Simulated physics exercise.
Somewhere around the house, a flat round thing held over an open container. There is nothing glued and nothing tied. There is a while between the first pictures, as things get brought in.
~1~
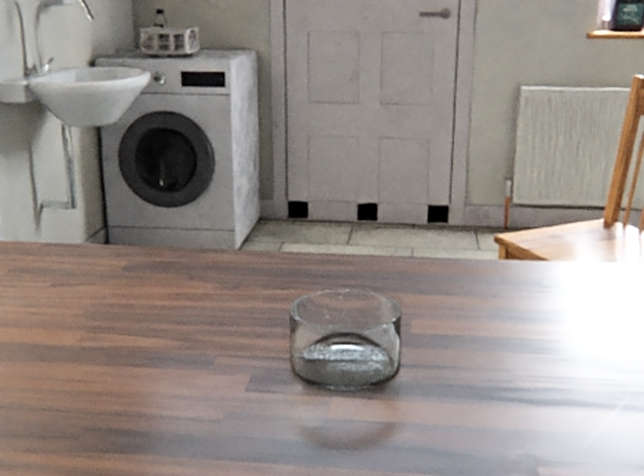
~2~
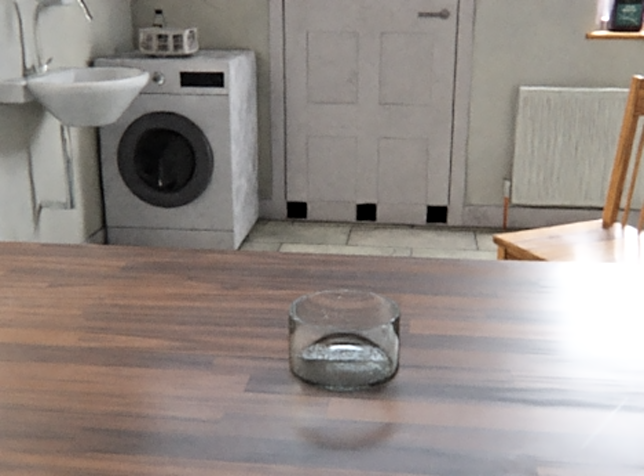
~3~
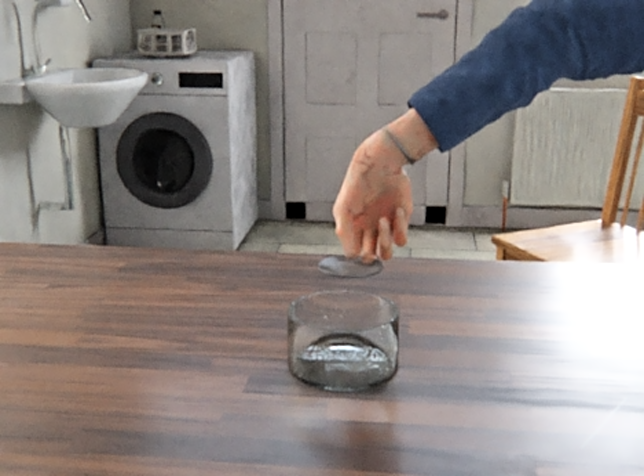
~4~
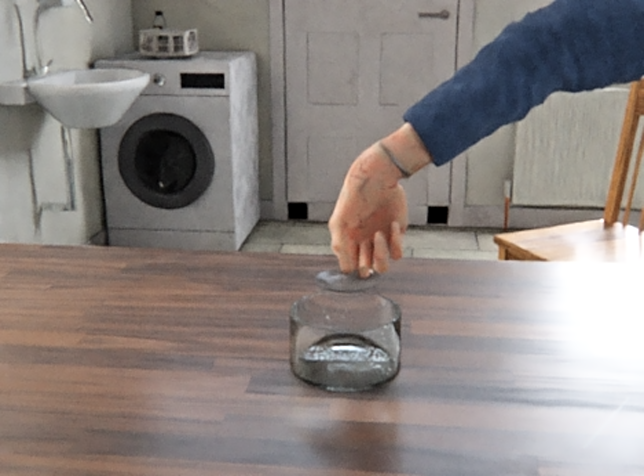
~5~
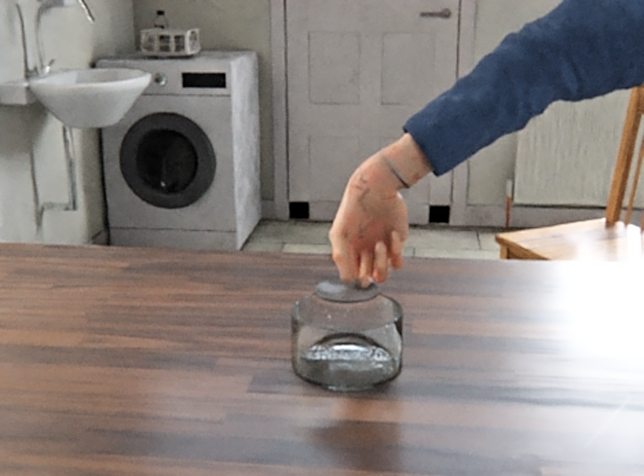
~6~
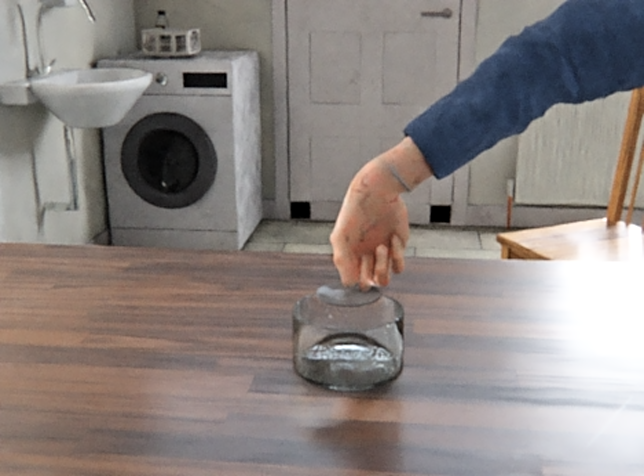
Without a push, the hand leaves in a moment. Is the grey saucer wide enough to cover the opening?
Once let go, the grey saucer ends up within.
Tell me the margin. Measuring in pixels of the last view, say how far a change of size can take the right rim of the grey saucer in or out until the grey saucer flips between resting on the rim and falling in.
Right, by roughly 20 pixels.
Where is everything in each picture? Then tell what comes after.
Glass (345, 337), in the first picture.
Glass (344, 337), in the second picture.
Still on the way; grey saucer (351, 268); glass (343, 338), in the third picture.
Still on the way; grey saucer (347, 282); glass (345, 338), in the fourth picture.
Still on the way; grey saucer (347, 292); glass (347, 337), in the fifth picture.
In place, still held; grey saucer (348, 296); glass (348, 337), in the sixth picture.
Then, 0.16 s after the last picture, grey saucer falling near (348, 353).
At rest, the grey saucer drops inside, near (348, 359).
